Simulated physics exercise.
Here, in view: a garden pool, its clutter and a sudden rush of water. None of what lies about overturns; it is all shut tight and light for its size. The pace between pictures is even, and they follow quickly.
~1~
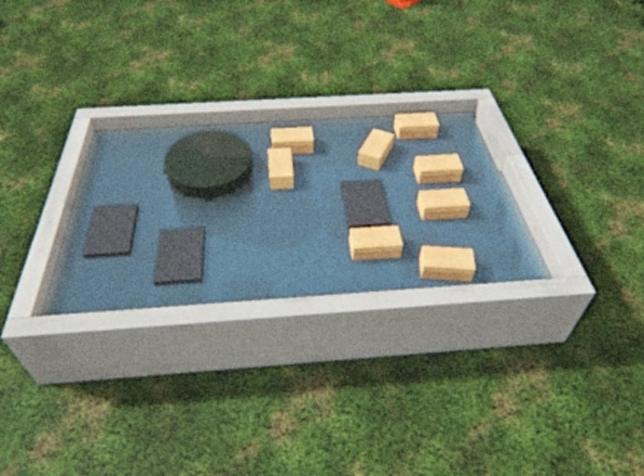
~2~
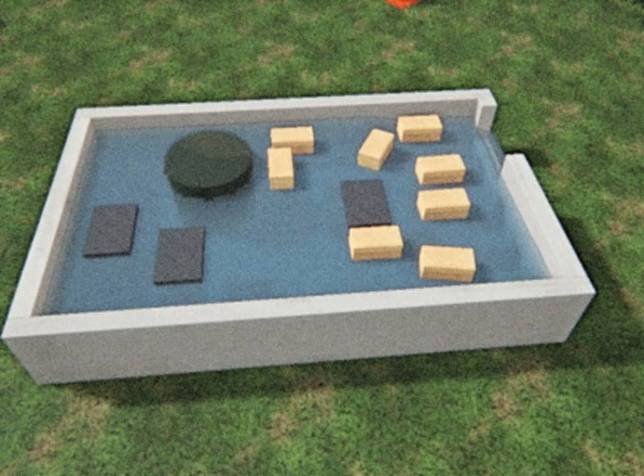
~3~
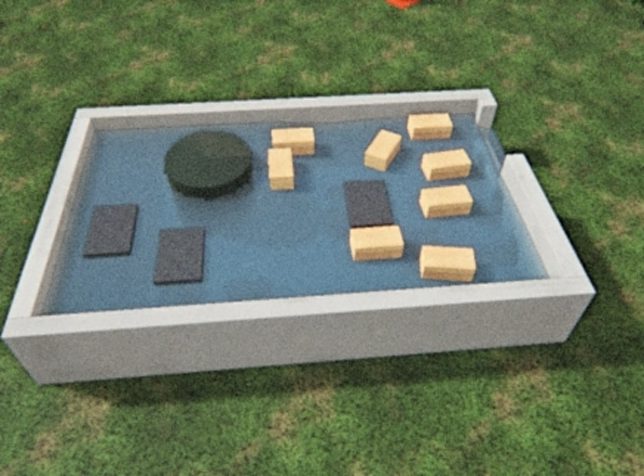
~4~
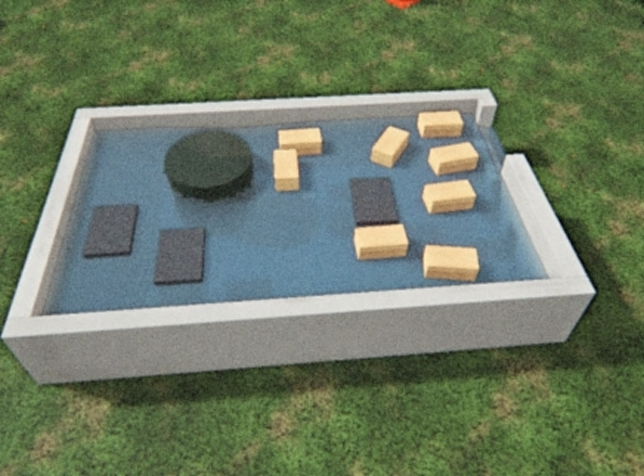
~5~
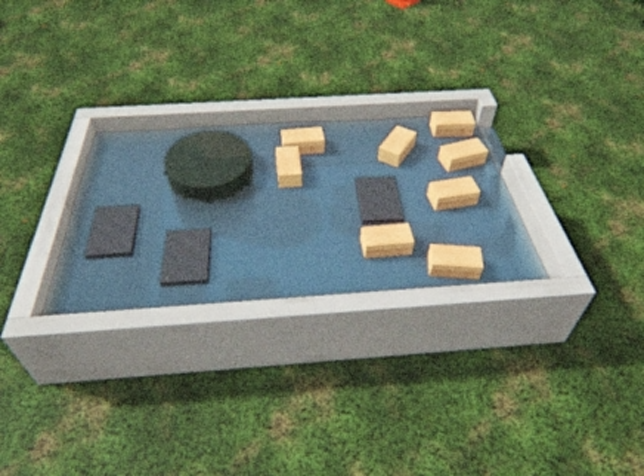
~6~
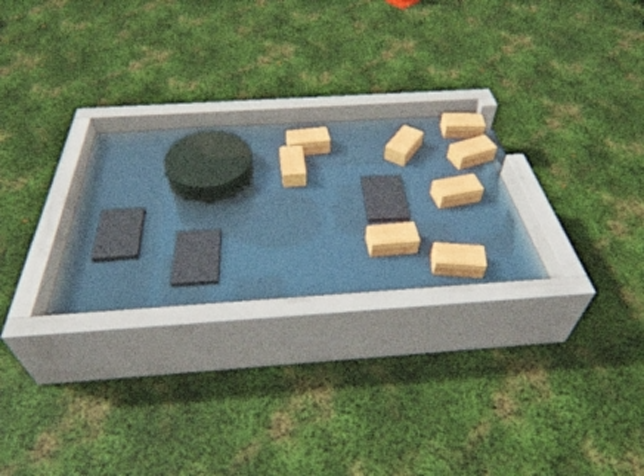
To begin with, tan blocks, dark slabs and a round dark green object sit still in a walled garden pool on grass. Then a gap opens in the right wall near the far corner, and the nearby blocks drift slightly toward it, some turning, while the other blocks and slabs gradually shift a little rightward.
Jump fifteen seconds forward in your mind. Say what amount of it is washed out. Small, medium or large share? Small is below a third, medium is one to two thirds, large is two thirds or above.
A medium share.
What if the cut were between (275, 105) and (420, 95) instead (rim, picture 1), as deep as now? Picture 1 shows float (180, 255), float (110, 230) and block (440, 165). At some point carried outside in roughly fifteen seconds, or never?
Result by object, in the order asked: Not flushed / not flushed / flushed.
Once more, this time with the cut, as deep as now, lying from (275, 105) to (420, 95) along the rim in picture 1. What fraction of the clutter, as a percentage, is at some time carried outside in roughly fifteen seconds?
By my count it's 50 percent.
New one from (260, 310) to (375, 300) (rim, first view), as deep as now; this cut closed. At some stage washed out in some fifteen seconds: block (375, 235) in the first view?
As I see it, it's getting away.
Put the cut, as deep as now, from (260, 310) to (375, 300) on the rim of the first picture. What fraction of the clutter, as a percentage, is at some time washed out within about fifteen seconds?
It comes to about 10 per cent of the things.
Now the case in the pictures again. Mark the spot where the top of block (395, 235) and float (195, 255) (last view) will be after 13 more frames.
(428, 219) and (233, 257), approximately.
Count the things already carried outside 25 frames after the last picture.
The count is 5.
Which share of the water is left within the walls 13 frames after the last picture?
About 78 percent.
A moment on, 2 of 11 are out; 9 afloat.
Next, 4 of 11 are out; 7 afloat.
Later, 5 of 11 are out; 6 afloat.
In the end, 5 of 11 are out; 6 afloat.
